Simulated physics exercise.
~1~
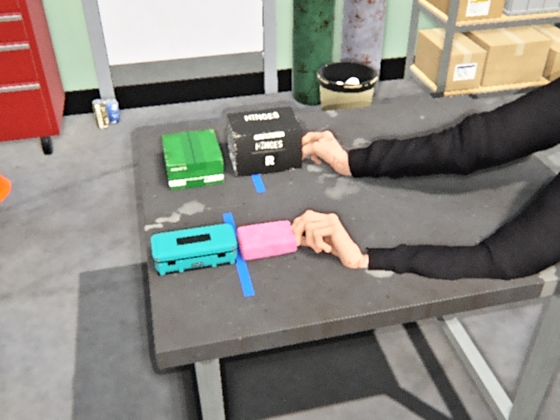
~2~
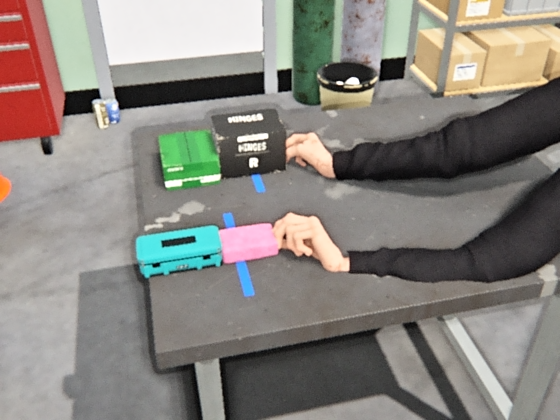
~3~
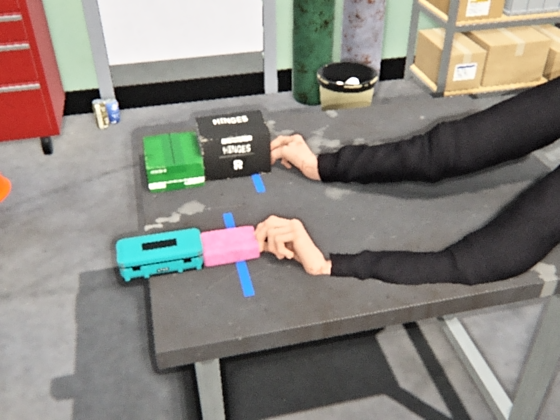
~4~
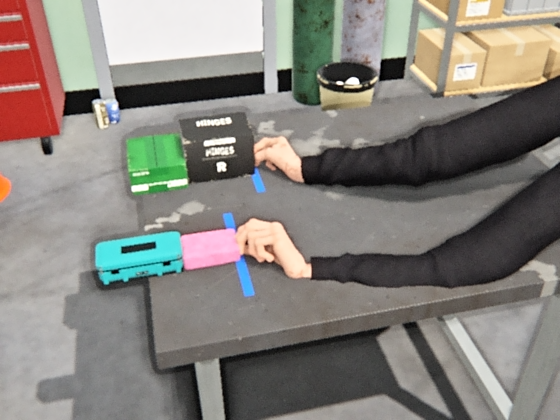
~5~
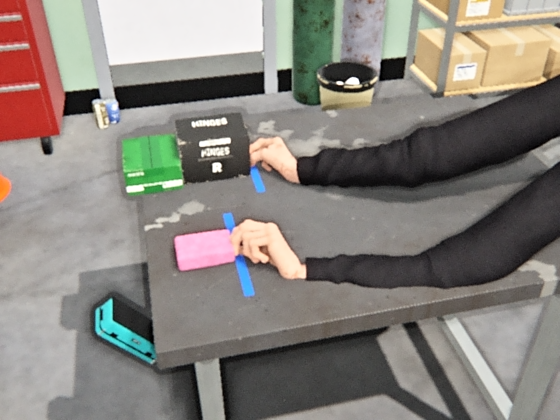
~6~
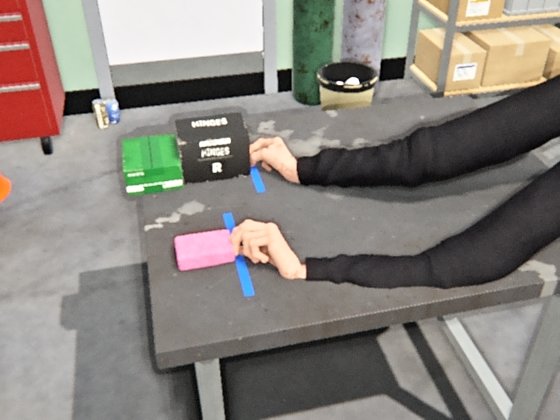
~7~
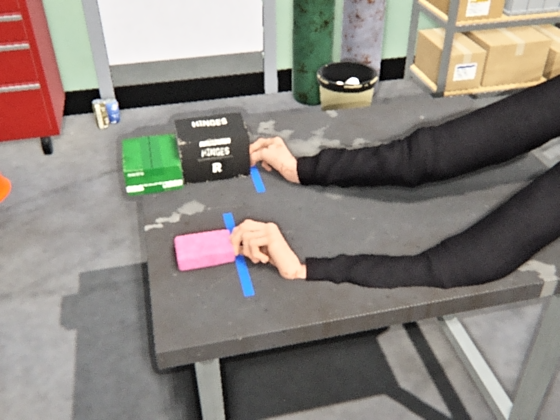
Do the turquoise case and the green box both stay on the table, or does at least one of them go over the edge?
At least one goes over, as the turquoise case drops off the end of the table. The green box is still on the table when the pushing stops.
